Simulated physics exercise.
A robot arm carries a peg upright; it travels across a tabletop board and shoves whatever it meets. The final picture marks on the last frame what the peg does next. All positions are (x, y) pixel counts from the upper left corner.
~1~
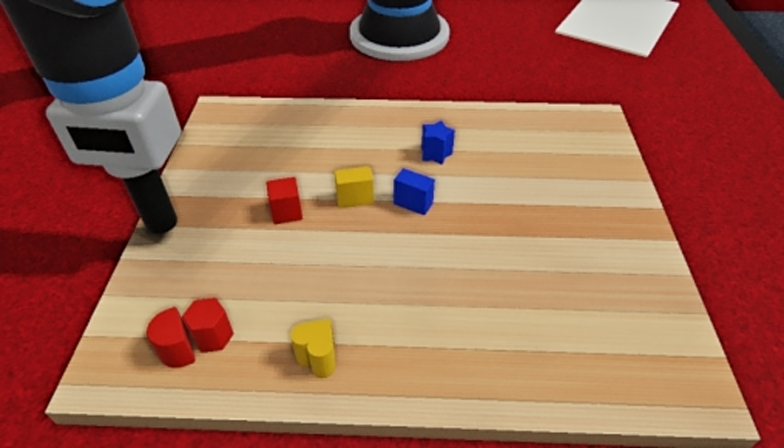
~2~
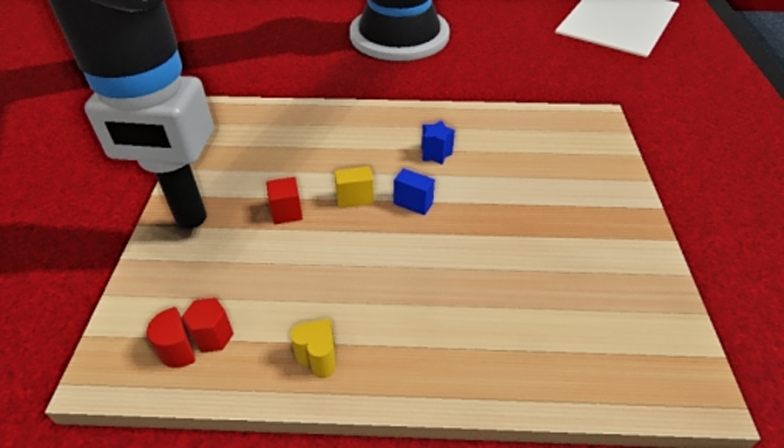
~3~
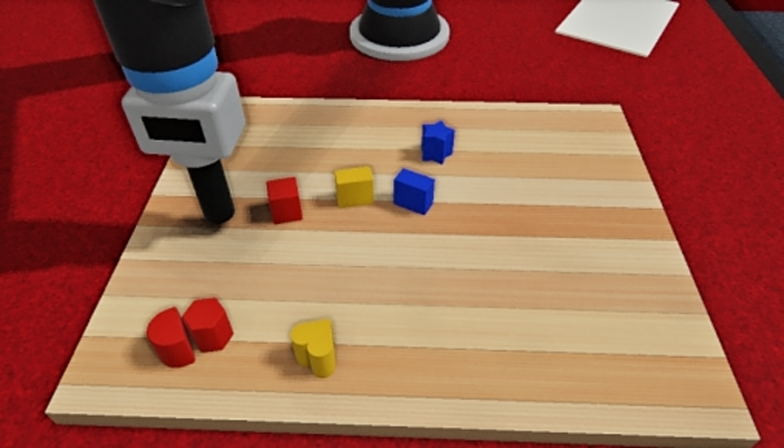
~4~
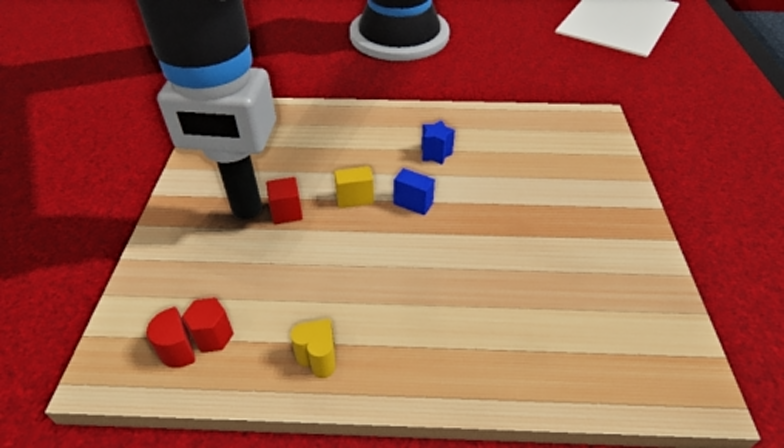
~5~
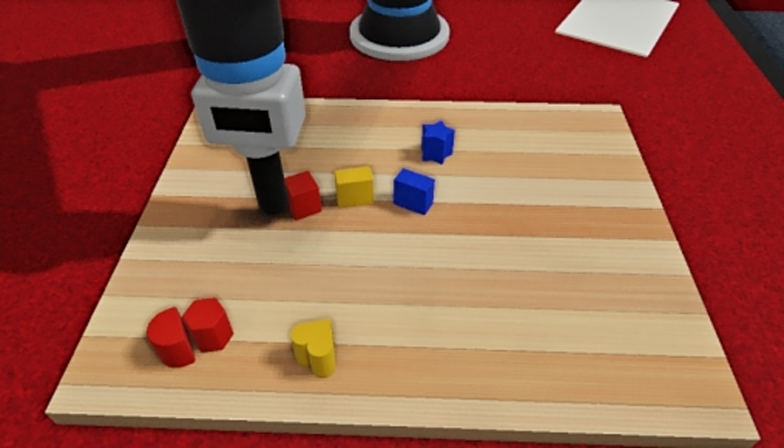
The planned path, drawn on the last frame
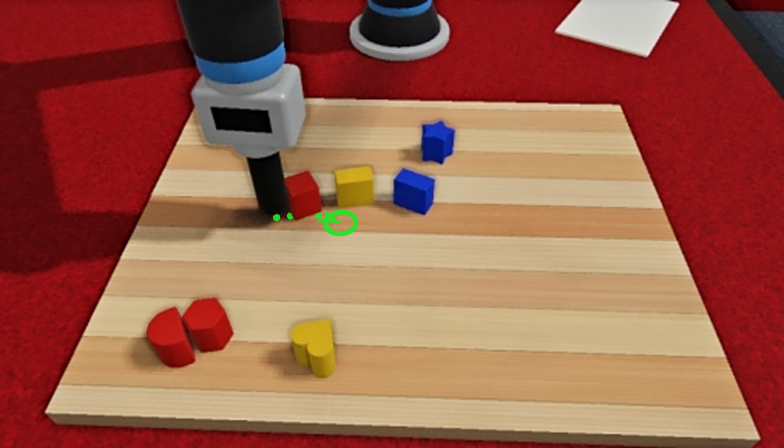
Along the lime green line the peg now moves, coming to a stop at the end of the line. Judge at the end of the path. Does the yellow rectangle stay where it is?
I'd say no.
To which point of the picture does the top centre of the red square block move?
It will likely be found at (339, 174).
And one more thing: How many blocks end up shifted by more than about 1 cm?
2.
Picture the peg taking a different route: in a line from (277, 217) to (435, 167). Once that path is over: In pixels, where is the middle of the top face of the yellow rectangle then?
At roughly (497, 146).
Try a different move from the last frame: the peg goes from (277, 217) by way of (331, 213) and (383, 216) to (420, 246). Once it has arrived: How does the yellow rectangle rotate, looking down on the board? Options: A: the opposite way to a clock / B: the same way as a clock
My pick is B.
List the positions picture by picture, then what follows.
The first picture shows peg's lower end (162, 224); red square block (282, 187); yellow rectangle (353, 174); blue rectangle (414, 179).
The second picture shows peg (192, 220); blocks still.
The third picture shows peg (220, 215); blocks still.
The fourth picture shows peg (248, 210); blocks still.
The fifth picture shows peg (274, 206); red square block (300, 182); yellow rectangle (353, 174); blue rectangle (414, 179).
Drawn move, from (277, 217) over (299, 215) and (321, 216) to (341, 223).
On the path given first. Halfway along, peg (310, 203); red square block (332, 175), turned 25° anticlockwise; yellow rectangle (370, 170).
At the end, peg (340, 211); red square block (339, 174), turned 40° anticlockwise; yellow rectangle (376, 168), turned 15° clockwise; blue rectangle still.
